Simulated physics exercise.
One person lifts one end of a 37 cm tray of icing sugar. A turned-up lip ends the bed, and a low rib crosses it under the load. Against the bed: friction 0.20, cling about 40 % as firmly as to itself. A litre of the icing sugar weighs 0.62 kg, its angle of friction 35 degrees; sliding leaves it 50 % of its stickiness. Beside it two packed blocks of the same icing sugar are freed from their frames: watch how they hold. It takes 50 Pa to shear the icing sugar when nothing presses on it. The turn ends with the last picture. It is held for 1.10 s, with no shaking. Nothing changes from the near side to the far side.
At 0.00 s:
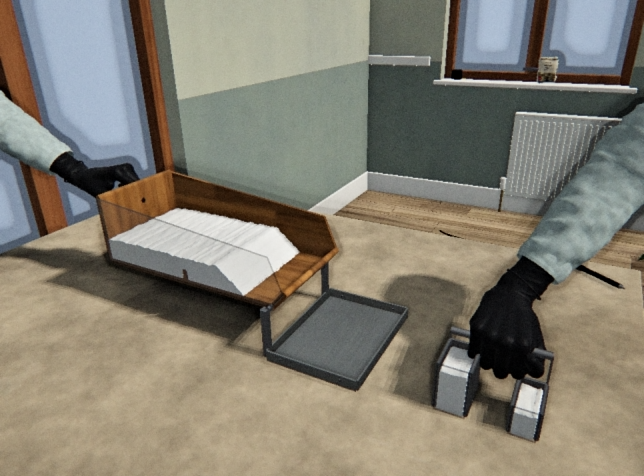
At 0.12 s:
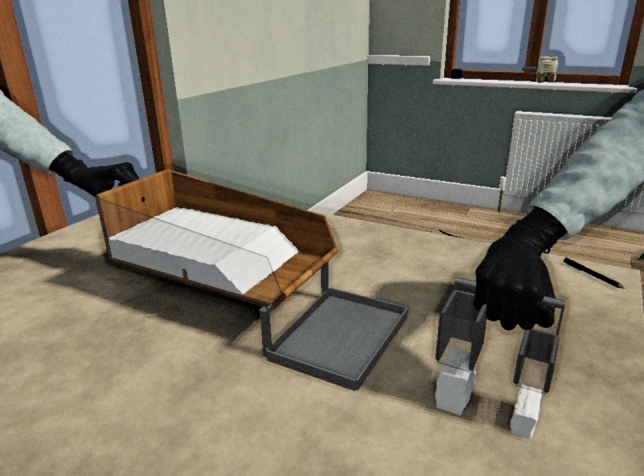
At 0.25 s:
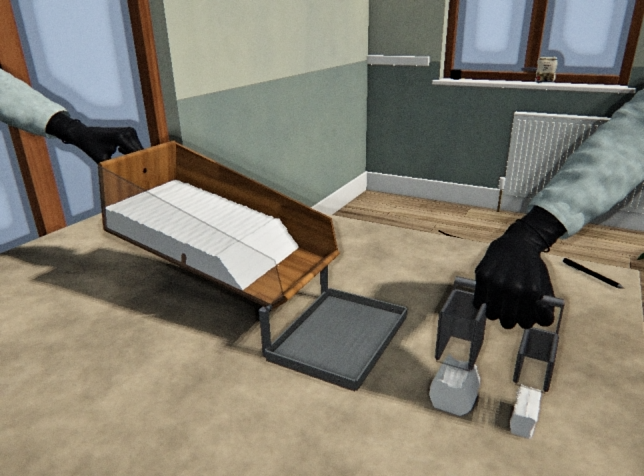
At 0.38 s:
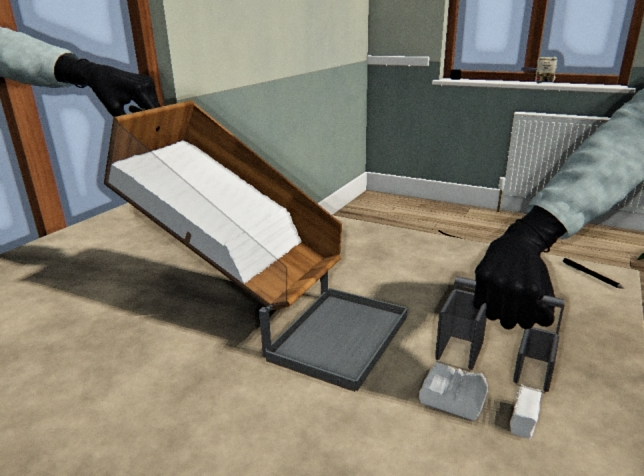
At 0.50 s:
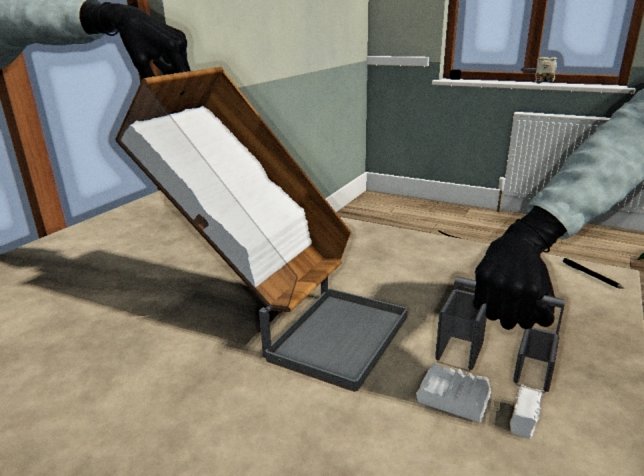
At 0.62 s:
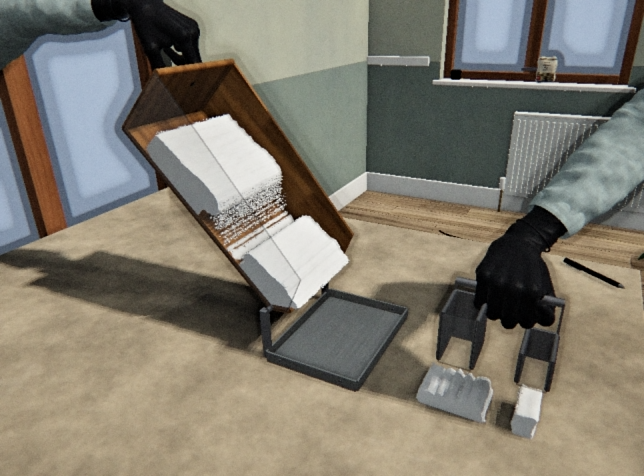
At the start, gloved hands hold a level wooden tray of white icing sugar and dark holders around two small blocks. The right hand clears the holders, and the left block slumps while the right keeps its shape. The left hand tilts the tray steeply, and the sugar splits across, its lower part sliding down.
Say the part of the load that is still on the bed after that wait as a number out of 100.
Expect roughly 29 %.
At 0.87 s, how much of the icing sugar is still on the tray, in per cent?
Near 70 %.
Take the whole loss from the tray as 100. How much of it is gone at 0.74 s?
About 20 %.
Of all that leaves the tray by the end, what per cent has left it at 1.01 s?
About 70 %.
By 0.74 s, the tilt is 45 degrees and 85 % is on the bed.
By 0.87 s, the tilt is 45 degrees and 70 % is on the bed.
By 1.01 s, the tilt is 45 degrees and 47 % is on the bed.
By 1.14 s, the tilt is 45 degrees and 36 % is on the bed.
By 1.69 s, at the end, the tilt is 45 degrees and 29 % is on the bed.
